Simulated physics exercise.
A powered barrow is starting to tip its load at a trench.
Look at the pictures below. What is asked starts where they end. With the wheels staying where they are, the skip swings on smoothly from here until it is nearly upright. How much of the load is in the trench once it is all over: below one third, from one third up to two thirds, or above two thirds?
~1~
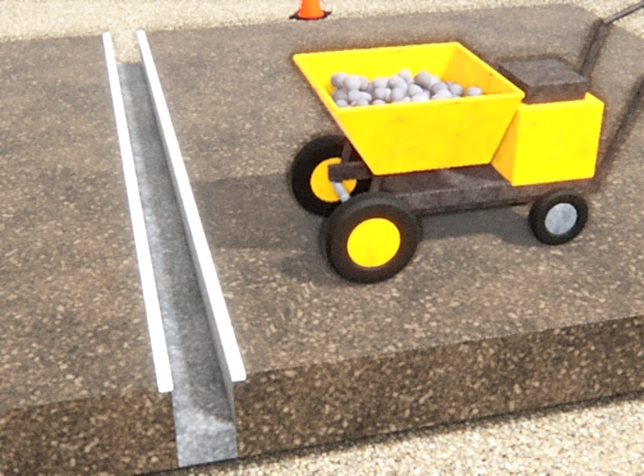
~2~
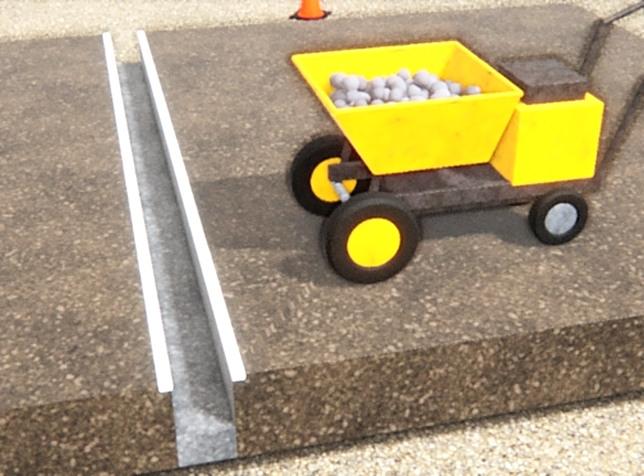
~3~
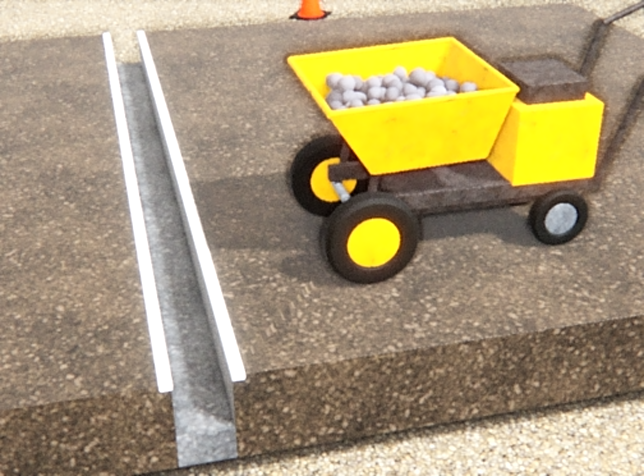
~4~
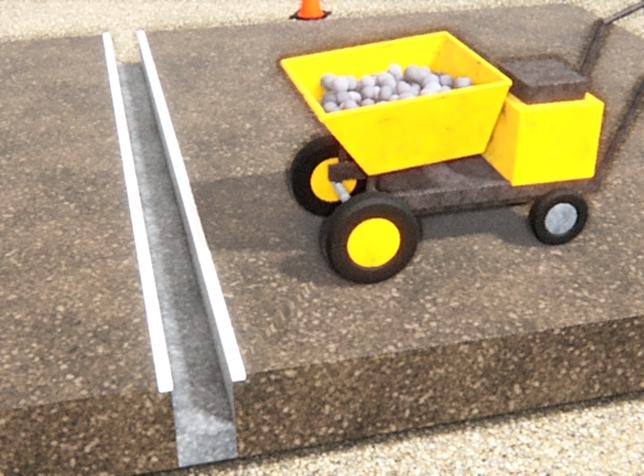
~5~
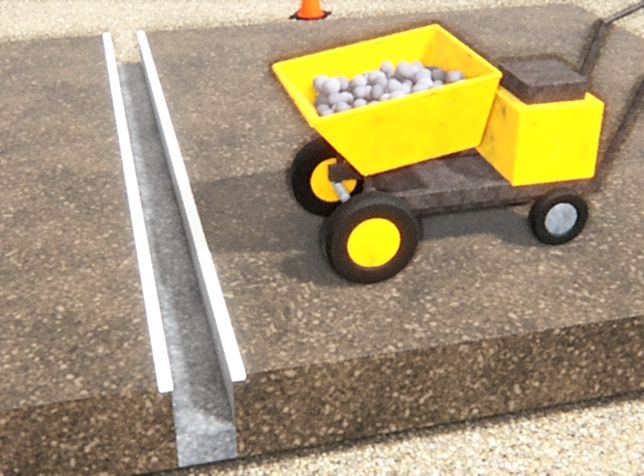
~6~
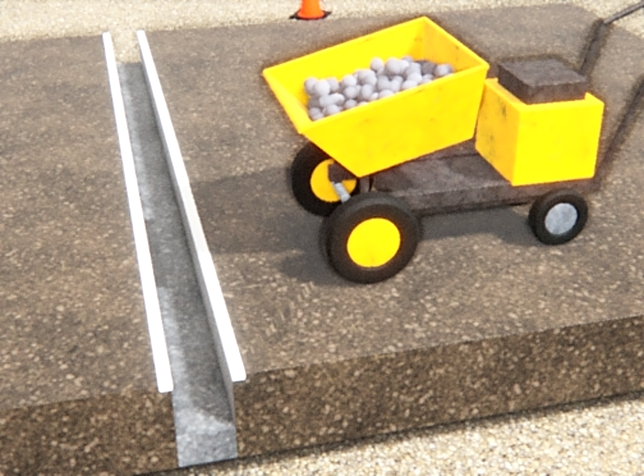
Once it is over, the trench holds above two thirds of the load.
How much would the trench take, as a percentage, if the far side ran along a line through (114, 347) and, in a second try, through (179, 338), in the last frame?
For the first it's 100 per cent, for the second 50 per cent.
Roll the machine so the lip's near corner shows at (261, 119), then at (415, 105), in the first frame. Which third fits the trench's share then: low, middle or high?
Spot one gives under a third, spot two gives less than a third.
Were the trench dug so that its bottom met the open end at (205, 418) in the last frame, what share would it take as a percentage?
Something close to 70 per cent.
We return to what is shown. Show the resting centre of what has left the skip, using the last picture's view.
Close to (180, 284) in the last picture.
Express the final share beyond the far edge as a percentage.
5 percent.
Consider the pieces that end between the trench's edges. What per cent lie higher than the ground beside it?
Some 15 per cent.
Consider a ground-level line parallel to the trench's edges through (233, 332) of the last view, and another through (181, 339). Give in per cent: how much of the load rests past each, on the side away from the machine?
First 90 in a hundred, second 30 in a hundred.
Soon after the last picture, skip tipped steeply; all in the skip.
A little later, skip tipped right over; nearly all in the skip; a stray few short of the trench; a stray few in or heaped over the trench; a stray few falling.
Later still, skip tipped right over; about a quarter in the skip; a stray few short of the trench; about two thirds in or heaped over the trench; a stray few beyond it.
By the end, skip tipped right over; a stray few in the skip; a small part short of the trench; most in or heaped over the trench; a small part beyond it.
